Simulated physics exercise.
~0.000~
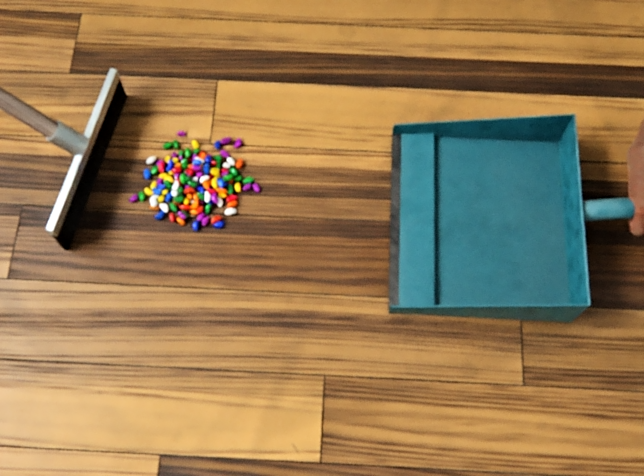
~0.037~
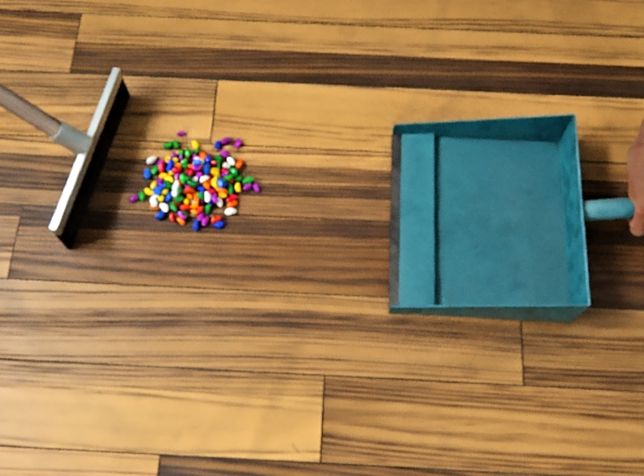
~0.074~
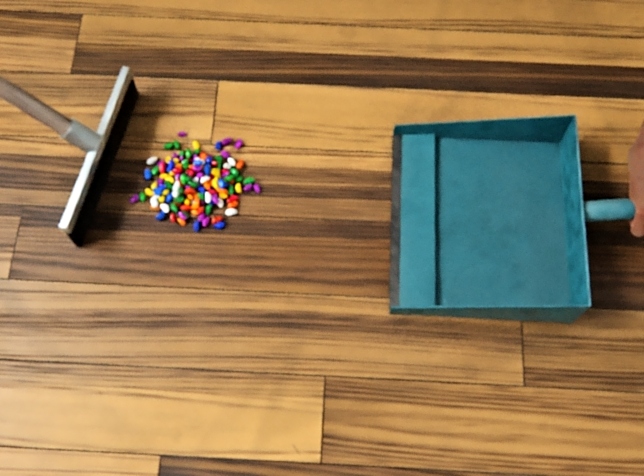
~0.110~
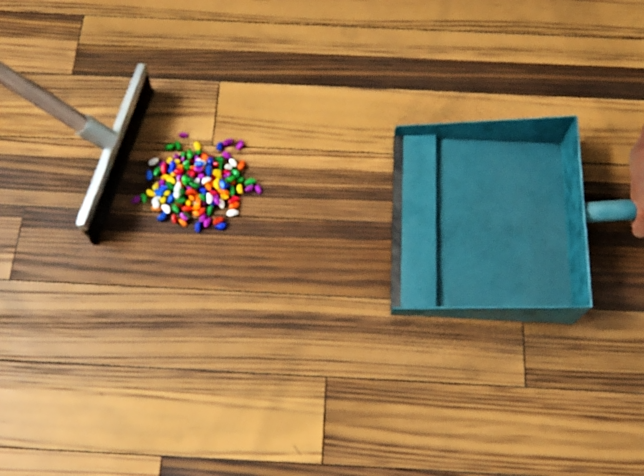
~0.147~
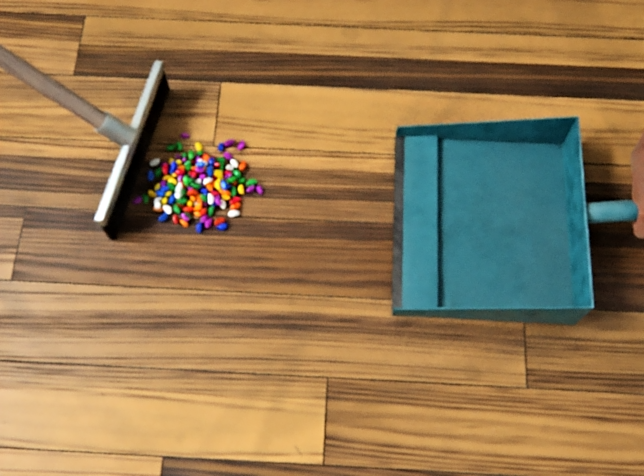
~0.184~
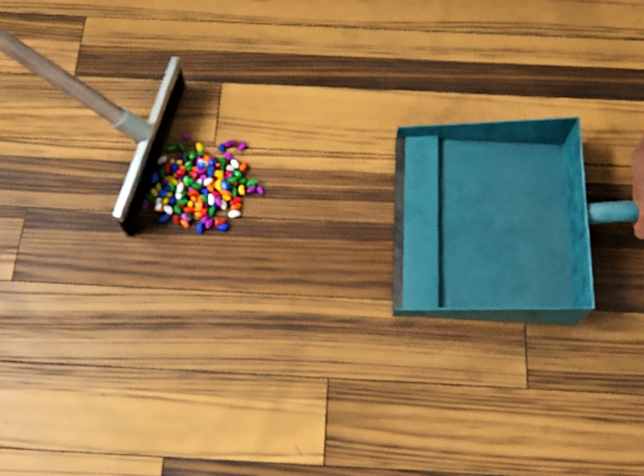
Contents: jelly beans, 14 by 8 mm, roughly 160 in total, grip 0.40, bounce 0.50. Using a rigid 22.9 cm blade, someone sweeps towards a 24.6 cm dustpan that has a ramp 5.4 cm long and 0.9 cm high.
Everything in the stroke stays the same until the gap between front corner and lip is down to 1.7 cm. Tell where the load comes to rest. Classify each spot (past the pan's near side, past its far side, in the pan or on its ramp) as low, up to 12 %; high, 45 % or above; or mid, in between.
Past the pan's near side low, past the pan's far side mid, in the pan or on its ramp low.
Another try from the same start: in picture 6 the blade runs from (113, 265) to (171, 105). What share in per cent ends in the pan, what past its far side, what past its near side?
Split: Pan = 25, far = 5, near = 20.
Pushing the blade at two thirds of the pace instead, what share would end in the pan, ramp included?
Roughly 0 in a hundred.
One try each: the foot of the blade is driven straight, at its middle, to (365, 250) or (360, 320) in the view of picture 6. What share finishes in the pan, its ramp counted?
Some 35 per cent on the first try, 20 per cent on the second.
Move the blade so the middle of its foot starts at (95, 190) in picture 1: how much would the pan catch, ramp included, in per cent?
About 5 per cent.
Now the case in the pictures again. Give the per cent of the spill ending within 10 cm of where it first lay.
Close to 15 per cent of it.
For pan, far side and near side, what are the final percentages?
Tally in %: Near side 5; far side 20; pan 5.
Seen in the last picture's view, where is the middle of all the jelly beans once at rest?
Approximately (367, 192) in the last picture.
Then, at 0.44 s, middle of the blade 18 cm from the lip; 0 % over the lip, far side 5 %, near side 0 %.
After 0.61 s, middle of the blade 9 cm from the lip; 0 % over the lip, far side 15 %, near side 0 %.
After 0.90 s, middle of the blade 4 cm from the lip; 5 % over the lip, far side 20 %, near side 0 %.
At rest (2.8 s), near side 5 %, far side 20 %, pan 5 %, in front of the lip or behind the blade 75 %.
